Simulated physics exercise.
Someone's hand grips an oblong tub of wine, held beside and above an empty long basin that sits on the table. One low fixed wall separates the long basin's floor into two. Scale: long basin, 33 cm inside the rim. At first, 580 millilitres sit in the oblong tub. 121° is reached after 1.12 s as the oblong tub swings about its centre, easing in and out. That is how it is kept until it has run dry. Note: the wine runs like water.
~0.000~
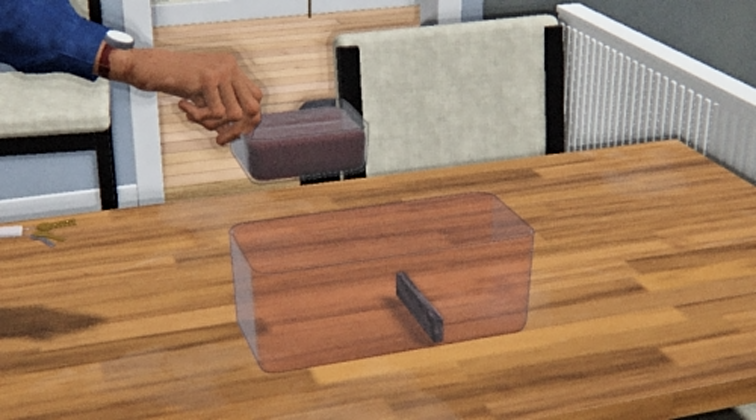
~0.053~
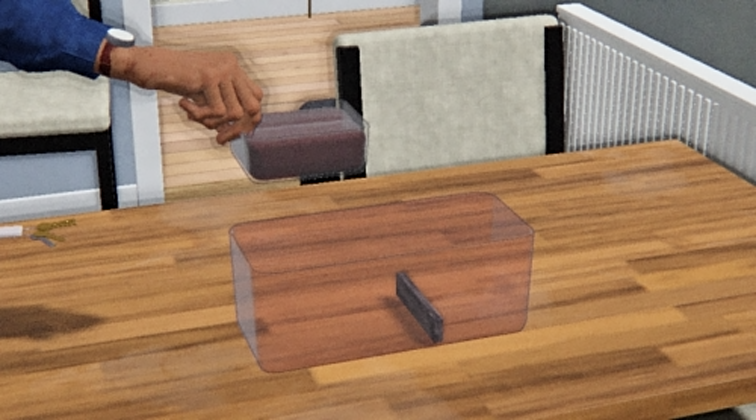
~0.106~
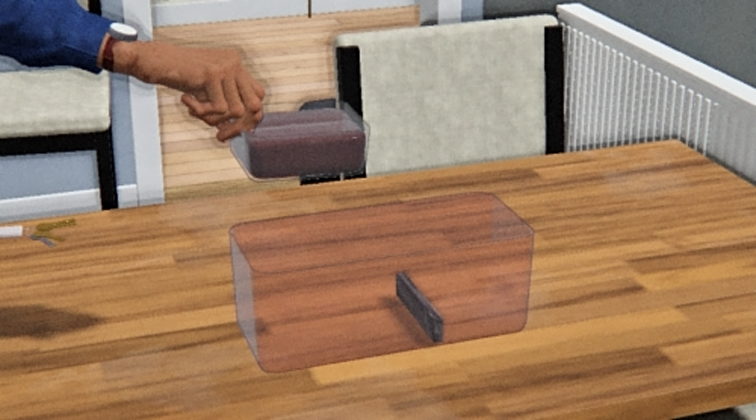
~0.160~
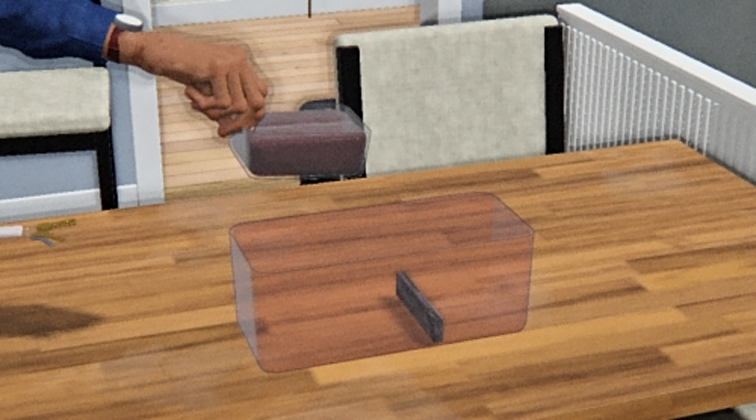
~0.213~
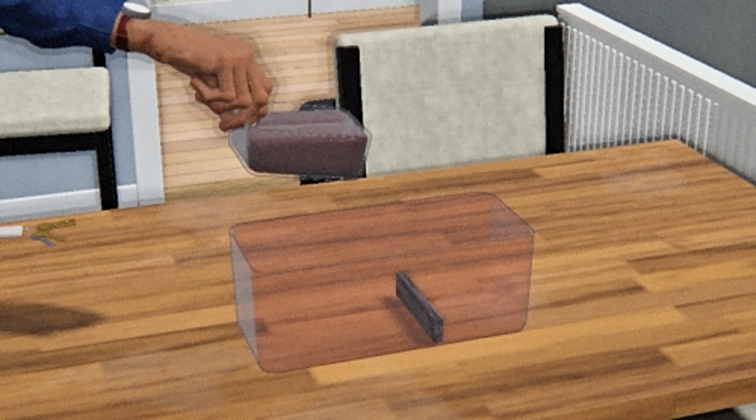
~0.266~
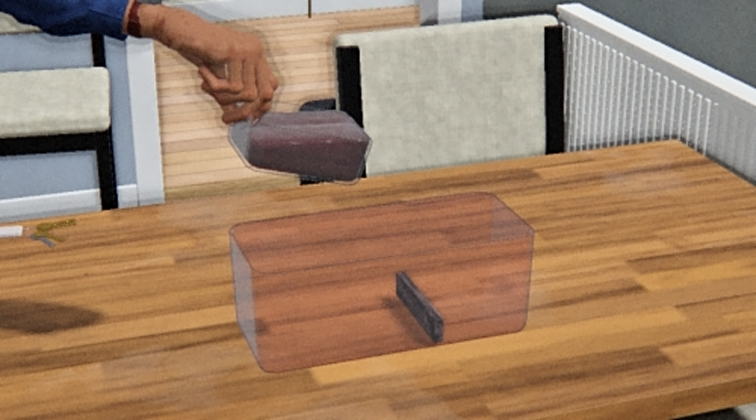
A hand holding a small clear tub of dark red liquid above a long see-through basin, slowly tilting it to the right.
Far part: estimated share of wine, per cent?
41 per cent.
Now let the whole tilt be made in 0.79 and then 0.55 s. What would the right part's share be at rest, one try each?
30 per cent first, 25 per cent second.
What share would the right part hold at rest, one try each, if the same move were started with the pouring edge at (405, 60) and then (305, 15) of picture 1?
Roughly 65 per cent the first time and 15 per cent the second.
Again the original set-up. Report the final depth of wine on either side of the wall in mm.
The left side settles near 12 mm and the right side near 16 mm.
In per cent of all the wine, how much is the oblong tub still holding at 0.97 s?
Near 1 in a hundred.
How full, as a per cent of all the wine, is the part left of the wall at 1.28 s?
56 %.
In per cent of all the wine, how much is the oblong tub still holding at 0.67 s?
Some 16 % of it is still there.
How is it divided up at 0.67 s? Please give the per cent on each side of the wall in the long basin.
Around 22 on the left side and 26 on the right side.
Then, 0.67 s in, the tilt is 79° and 16 per cent is still to pour, 23 is left of the wall and 26 right of it.
Then, 0.97 s in, the tilt is 116° and 1 per cent is still to pour, 54 is left of the wall and 41 right of it.
Then, 1.28 s in, the tilt is 121° and 0 per cent is still to pour, 57 is left of the wall and 41 right of it.
Then, 1.62 s in, the tilt is 121° and 0 per cent is still to pour, 57 is left of the wall and 41 right of it.
Finally, 57 per cent lies left of the wall, 41 right of it and 3 outside.
